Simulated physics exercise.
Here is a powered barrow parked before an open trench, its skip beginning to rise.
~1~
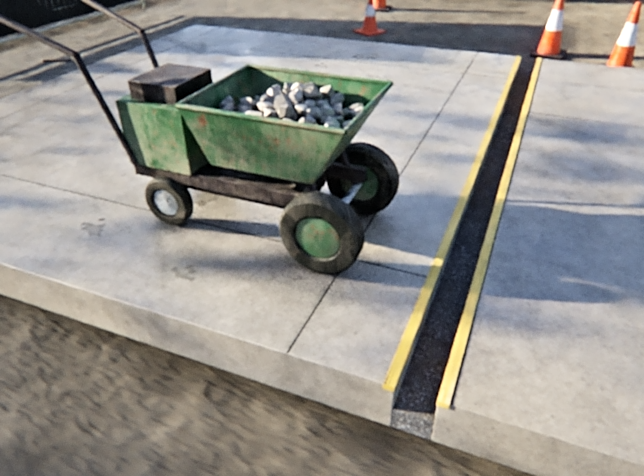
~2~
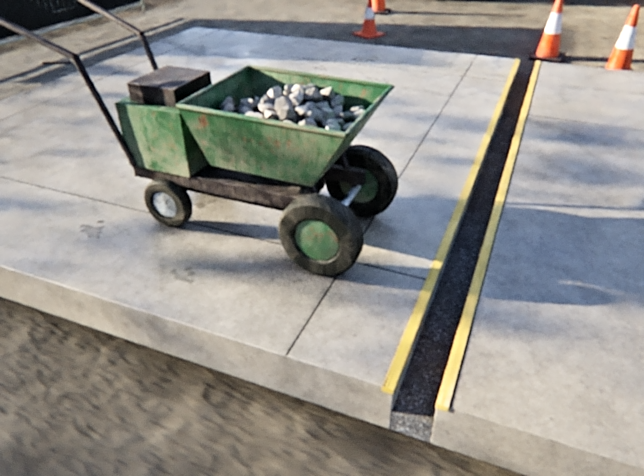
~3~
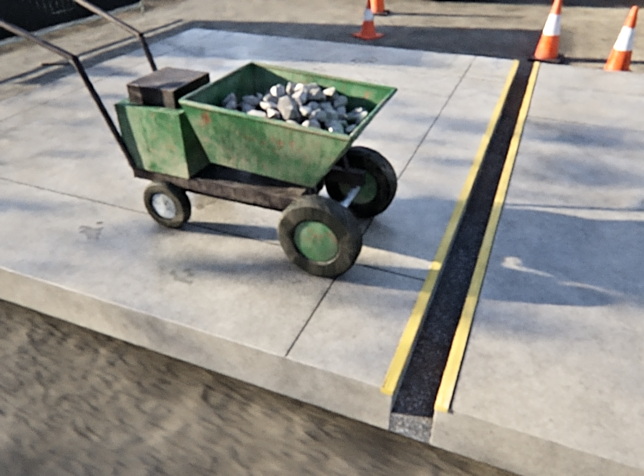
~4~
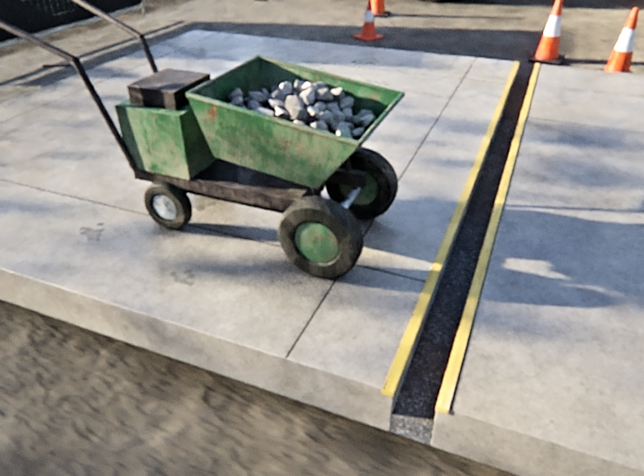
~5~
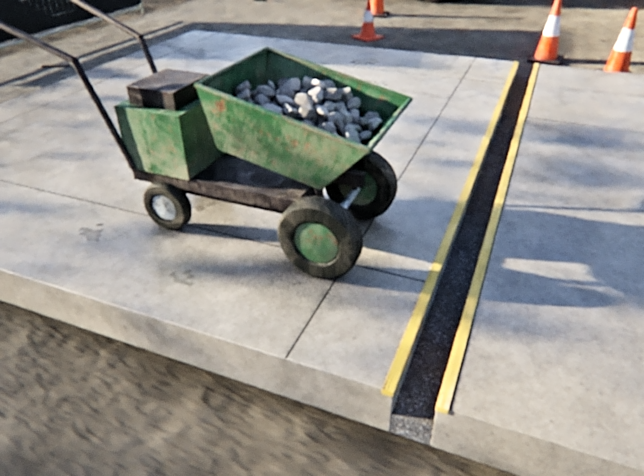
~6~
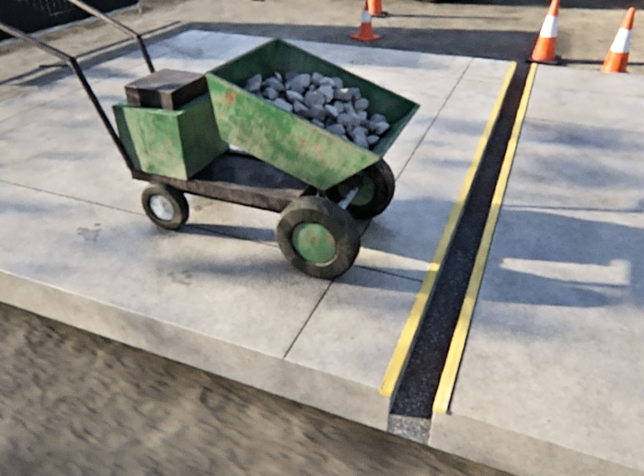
A green barrow stands beside a narrow trench as its stone-filled skip gradually tilts forward.
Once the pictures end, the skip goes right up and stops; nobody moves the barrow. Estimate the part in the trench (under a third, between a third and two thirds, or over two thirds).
The trench ends with between a third and two thirds of it.
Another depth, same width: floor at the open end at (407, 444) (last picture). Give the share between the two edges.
Close to 60 per cent.
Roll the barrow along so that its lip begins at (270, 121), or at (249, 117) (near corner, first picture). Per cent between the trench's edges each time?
The first gives 40 %, the second 20 %.
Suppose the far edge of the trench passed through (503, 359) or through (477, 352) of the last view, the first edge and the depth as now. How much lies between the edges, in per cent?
Roughly 90 per cent, and 70 per cent.
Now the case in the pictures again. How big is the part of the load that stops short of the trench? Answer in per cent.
Near 0 %.
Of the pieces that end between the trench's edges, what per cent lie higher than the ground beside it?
Near 45 %.
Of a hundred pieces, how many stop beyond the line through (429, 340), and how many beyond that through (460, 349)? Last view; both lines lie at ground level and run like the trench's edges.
In turn 70 and 40 in a hundred.
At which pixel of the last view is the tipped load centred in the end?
Near (479, 266).
Shortly afterwards, skip tipped steeply; the whole lot in the skip.
Next, skip tipped right over; near two thirds in the skip; a little in or heaped over the trench; near a quarter beyond it; only a few falling.
Some moments later, skip tipped right over; a little in the skip; near a third in or heaped over the trench; near half beyond it.
In the end, skip tipped right over; a little in the skip; near half in or heaped over the trench; near half beyond it.
